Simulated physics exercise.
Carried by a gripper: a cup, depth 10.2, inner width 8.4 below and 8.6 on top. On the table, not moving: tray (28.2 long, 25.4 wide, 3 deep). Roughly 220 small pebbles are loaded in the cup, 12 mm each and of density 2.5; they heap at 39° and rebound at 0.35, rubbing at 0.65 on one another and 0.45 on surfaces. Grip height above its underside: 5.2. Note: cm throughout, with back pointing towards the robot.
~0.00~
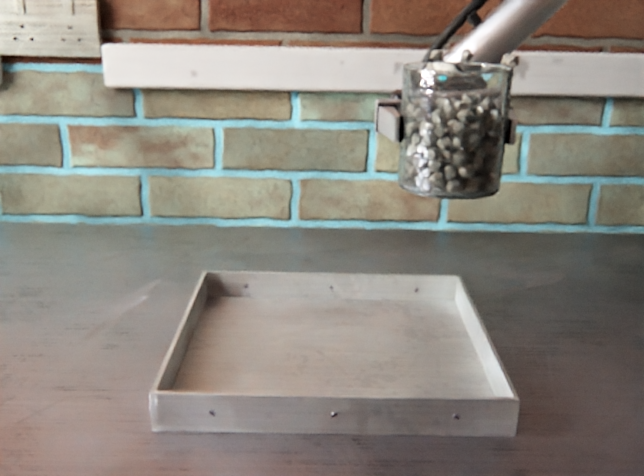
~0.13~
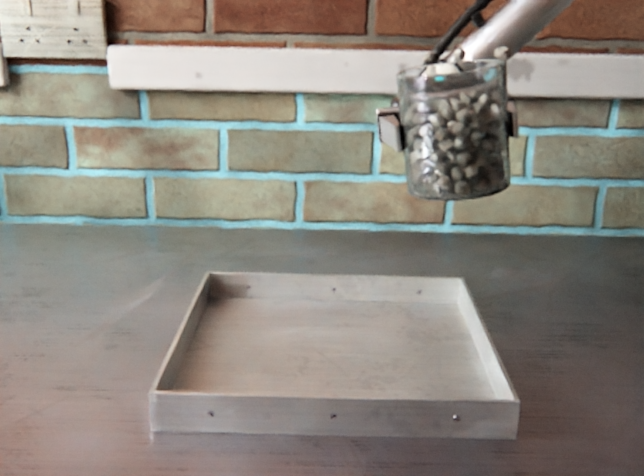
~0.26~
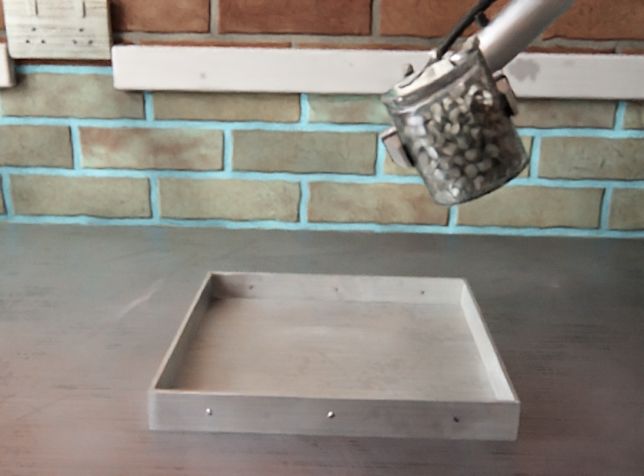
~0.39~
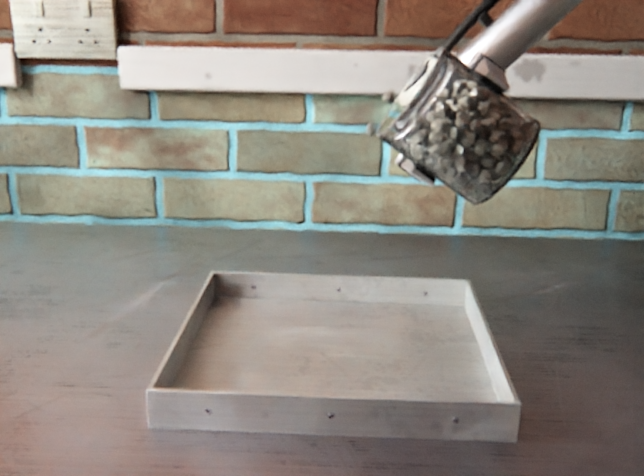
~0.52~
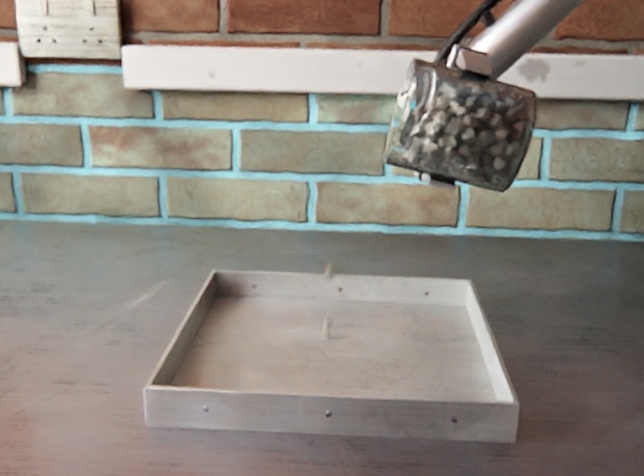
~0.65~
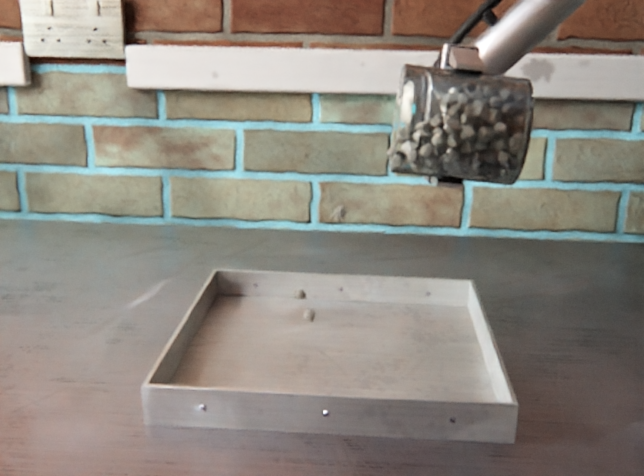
A clear cup full of small grey pebbles, held by a robotic gripper above a shallow tray, tilts leftward until it lies nearly on its side, while a few pebbles drop from its mouth into the tray.
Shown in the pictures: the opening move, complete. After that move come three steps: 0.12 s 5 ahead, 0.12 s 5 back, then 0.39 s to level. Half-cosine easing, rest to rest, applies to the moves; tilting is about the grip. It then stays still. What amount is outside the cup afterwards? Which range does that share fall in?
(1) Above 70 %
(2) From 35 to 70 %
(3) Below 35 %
2, from 35 to 70 %.
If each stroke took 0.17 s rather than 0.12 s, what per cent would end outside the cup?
Estimate: Near 20 per cent.
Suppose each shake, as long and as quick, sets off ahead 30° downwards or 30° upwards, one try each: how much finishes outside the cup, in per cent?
I'd say close to 20 percent for the first and close to 70 percent for the second.
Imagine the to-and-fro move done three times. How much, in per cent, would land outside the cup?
Expected share: About 80 %.
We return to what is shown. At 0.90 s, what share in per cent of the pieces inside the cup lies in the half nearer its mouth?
Roughly 75 %.
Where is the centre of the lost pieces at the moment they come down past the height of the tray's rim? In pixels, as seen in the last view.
Around (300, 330).
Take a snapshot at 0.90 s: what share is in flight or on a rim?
32 per cent.
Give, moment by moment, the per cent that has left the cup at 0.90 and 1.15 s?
Roughly 35, then 50.
After 0.90 s, tilted 85° forward, highest piece 23 above the table; 144 in the cup, 3 in the tray, 68 in flight or on a rim.
After 1.15 s, tilted 20° forward, highest piece 26 above the table; 108 in the cup, 105 in the tray, 2 in flight or on a rim.
After 1.48 s, level, highest piece 23 above the table; 108 in the cup, 107 in the tray.
After 2.53 s, level, highest piece 23 above the table; 108 in the cup, 107 in the tray.
At rest, 108 in the cup, 107 in the tray. That is 50 % outside the cup.
